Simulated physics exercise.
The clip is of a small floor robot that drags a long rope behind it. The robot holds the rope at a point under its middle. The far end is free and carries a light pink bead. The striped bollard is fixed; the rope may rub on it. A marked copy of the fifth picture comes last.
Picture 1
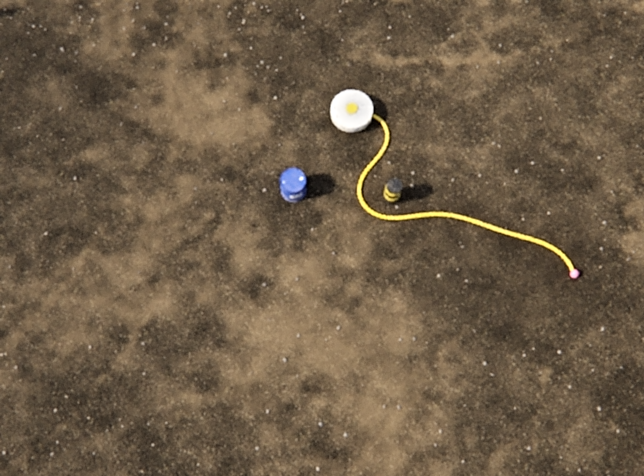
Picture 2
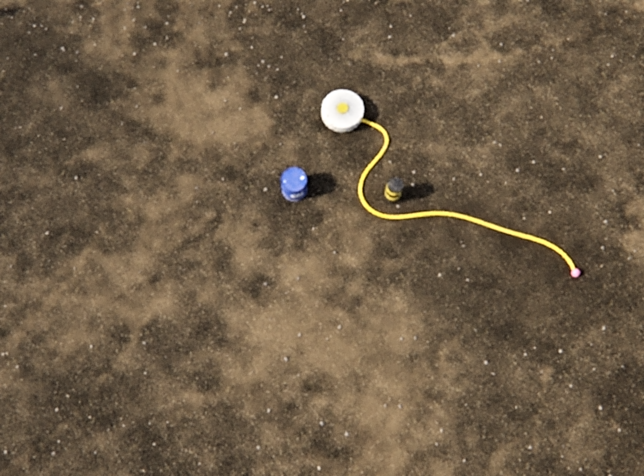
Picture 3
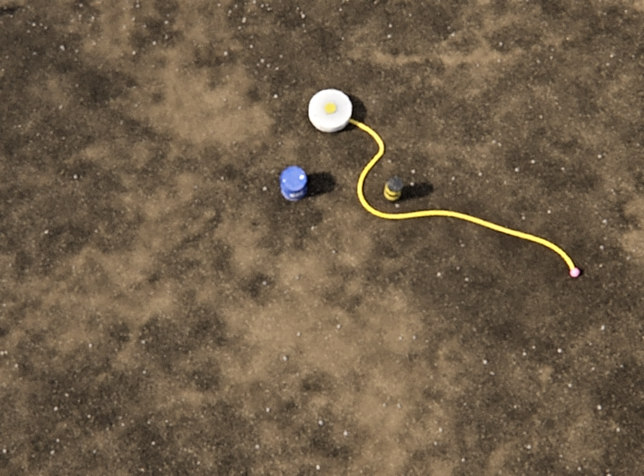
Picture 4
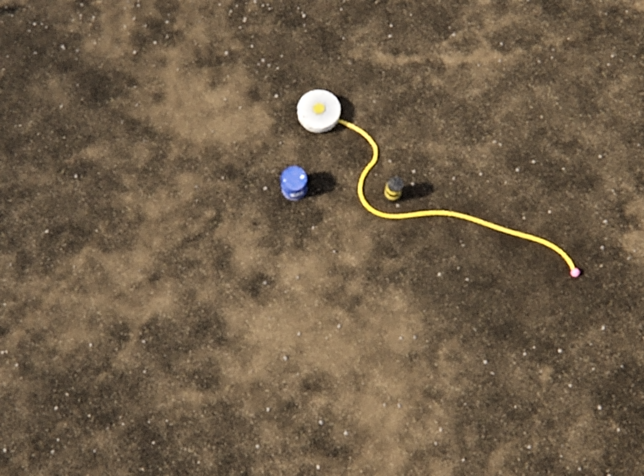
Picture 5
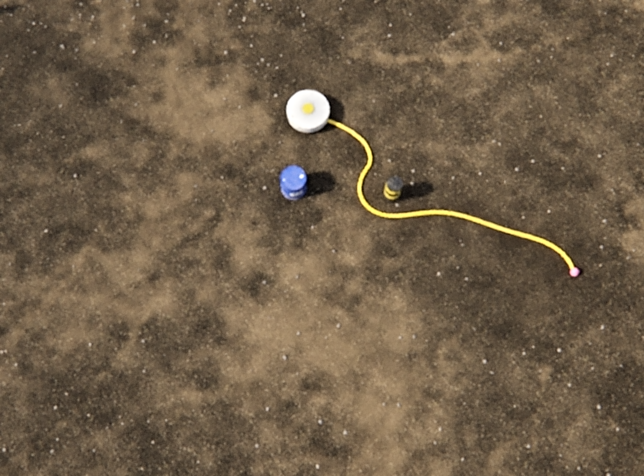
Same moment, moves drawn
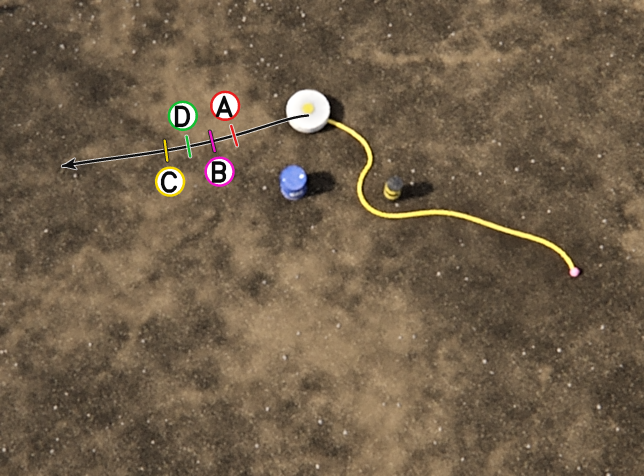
A round white robot with a yellow center crept left across brown, patchy ground, pulling the near end of a curvy yellow rope, while the pink-tipped far end, blue keg and small bollard stayed put.
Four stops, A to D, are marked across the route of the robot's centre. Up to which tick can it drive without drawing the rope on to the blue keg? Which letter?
Mark D.
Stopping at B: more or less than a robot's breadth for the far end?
By then, less.
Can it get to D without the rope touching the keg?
Yes.
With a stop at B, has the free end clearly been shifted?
Yes.
On the marked copy, A at (234, 136); B at (212, 141); C at (166, 151); D at (188, 146); the route from (308, 115) via (188, 146) to (63, 166).
Following D. Soon after the start, robot (266, 122), middle of the rope (409, 215), free end (575, 272).
Later, robot (225, 135), middle of the rope (393, 204), free end (568, 261).
In the end, robot (187, 143), middle of the rope (363, 194), free end (538, 246); only the bollard has been touched, if anything.
As for the rest, A is safe but short; B is safe but short; C brings the rope against the keg.
